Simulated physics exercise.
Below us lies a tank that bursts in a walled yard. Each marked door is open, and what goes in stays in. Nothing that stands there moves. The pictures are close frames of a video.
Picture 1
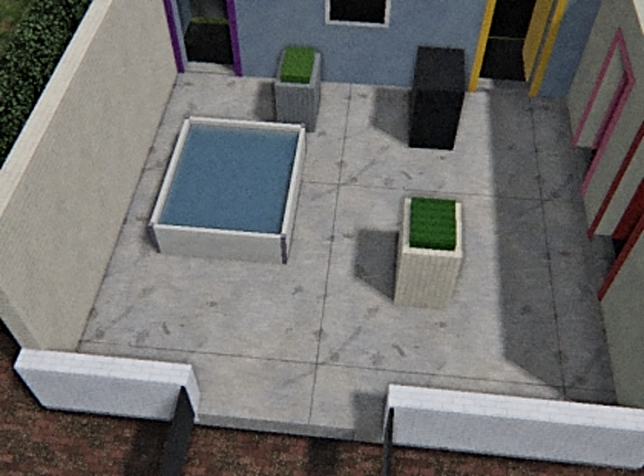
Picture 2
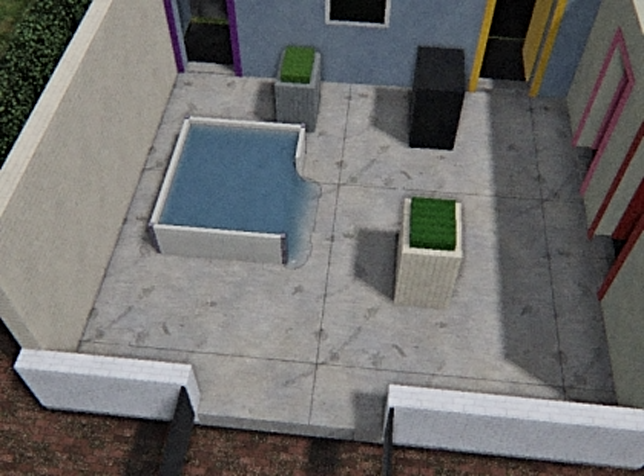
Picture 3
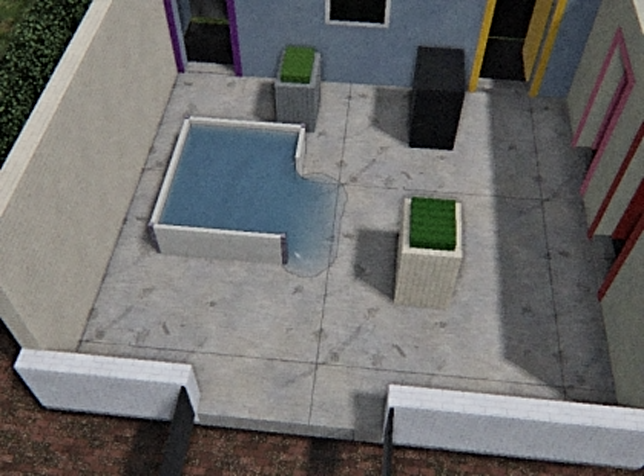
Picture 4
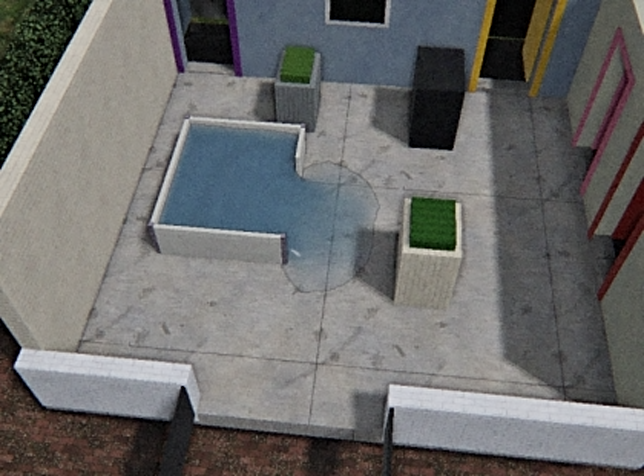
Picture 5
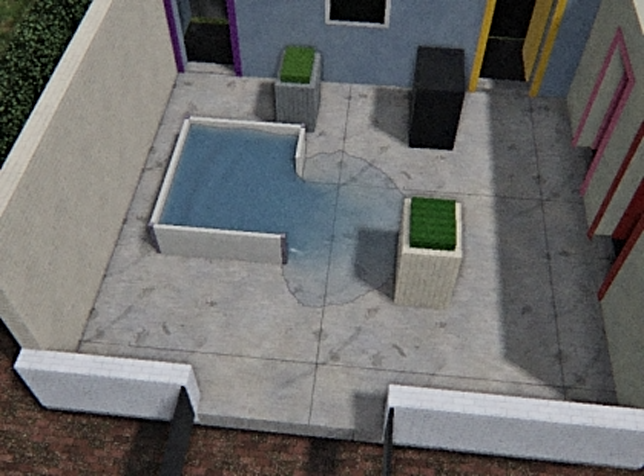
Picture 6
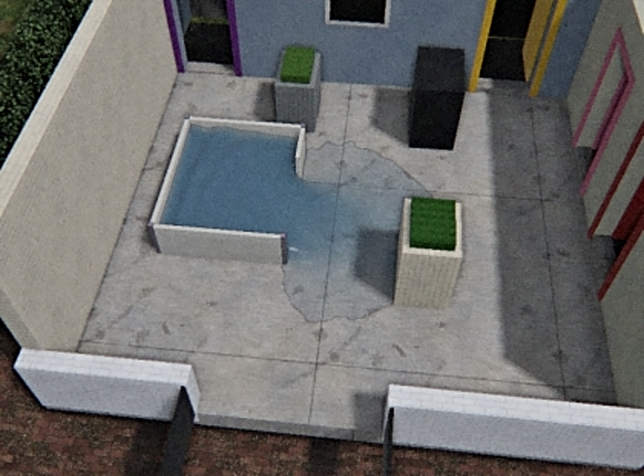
A walled yard with a grey paved floor and a blue back wall is seen from above, the view staying still. A white-sided tank of blue water stands left of centre, with a grey grass-topped planter and a black block behind, and a cream grass-topped planter to the right. The tank's right side opens, and water pours through the gap, spreading rightward across the paving around the cream planter.
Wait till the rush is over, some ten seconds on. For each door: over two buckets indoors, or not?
One by one: The red door stays under that; the purple door stays under that; the pink door takes more than that; the yellow door stays under that.
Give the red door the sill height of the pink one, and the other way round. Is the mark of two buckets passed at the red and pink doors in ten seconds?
The red one takes more; the pink one lets less in.
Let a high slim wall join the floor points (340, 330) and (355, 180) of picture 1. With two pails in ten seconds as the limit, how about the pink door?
One by one: The pink door keeps below it.
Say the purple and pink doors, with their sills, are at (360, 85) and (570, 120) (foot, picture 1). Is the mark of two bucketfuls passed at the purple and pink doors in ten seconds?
Then: The purple door keeps below it, the pink door takes more.
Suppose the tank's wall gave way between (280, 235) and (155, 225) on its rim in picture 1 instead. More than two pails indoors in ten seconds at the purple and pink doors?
One by one: The purple door is over; the pink door stays under.
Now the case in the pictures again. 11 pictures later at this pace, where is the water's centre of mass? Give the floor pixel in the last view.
Around (329, 225).
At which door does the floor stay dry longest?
Last comes the one in purple.
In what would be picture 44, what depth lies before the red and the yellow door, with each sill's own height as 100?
In turn 40 and 80 per cent.
A moment on, water covers 25 % of the floor; the red door not reached, the purple door not reached, the pink door not reached, the yellow door not reached.
Next, water covers 40 % of the floor; the red door under two buckets in, the purple door not reached, the pink door wet at the sill, nothing in, the yellow door not reached.
Then, water covers 50 % of the floor; the red door under two buckets in, the purple door not reached, the pink door over two buckets in, the yellow door not reached.
Later, water covers 60 % of the floor; the red door under two buckets in, the purple door not reached, the pink door over two buckets in, the yellow door wet at the sill, nothing in.
In the end, water covers 80 % of the floor; the red door under two buckets in, the purple door wet at the sill, nothing in, the pink door far over two buckets in, the yellow door wet at the sill, nothing in.
